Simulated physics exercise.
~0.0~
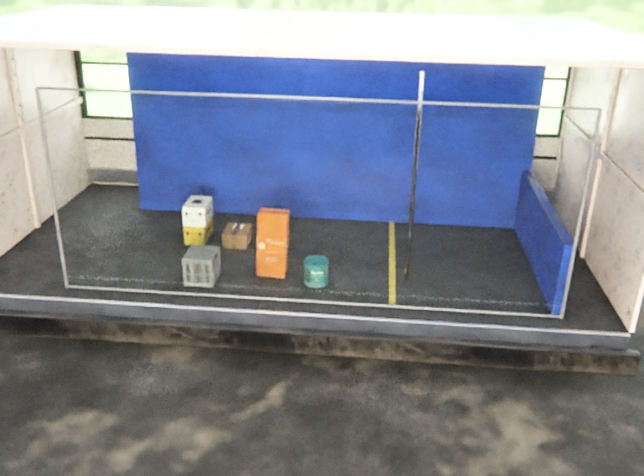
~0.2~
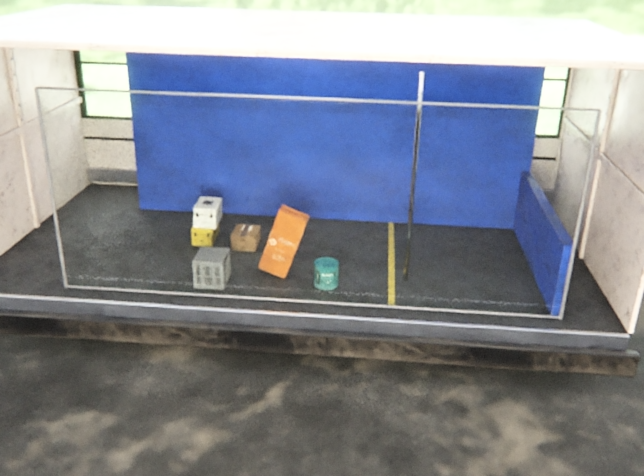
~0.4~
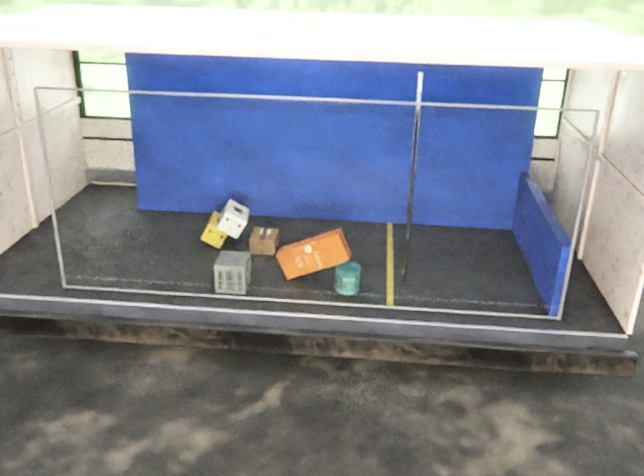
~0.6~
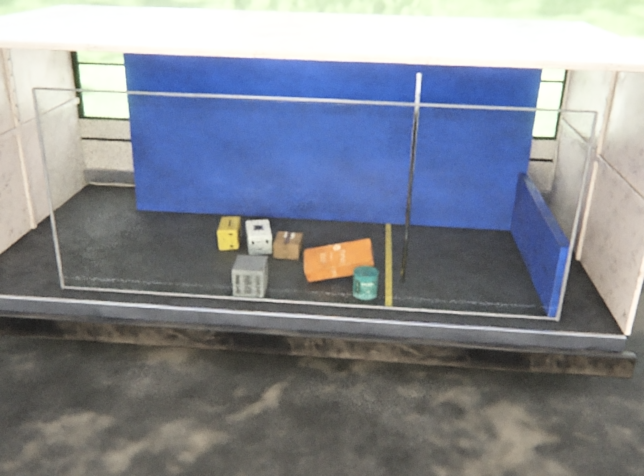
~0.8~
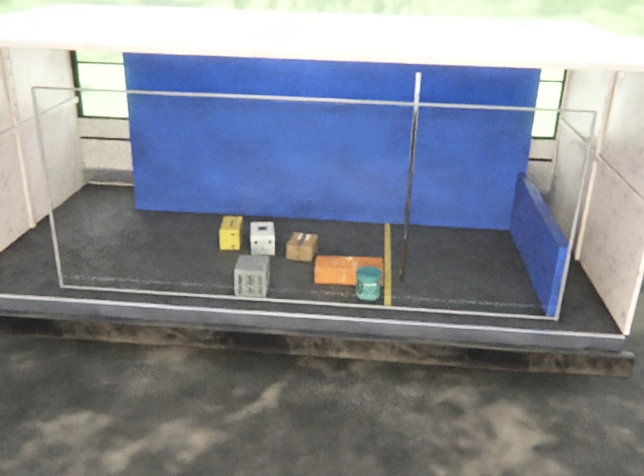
A tall orange box tipped over to the right and landed on its side as the goods around it slid right, the white box tumbling off the yellow one, and everything came to rest short of the yellow line.
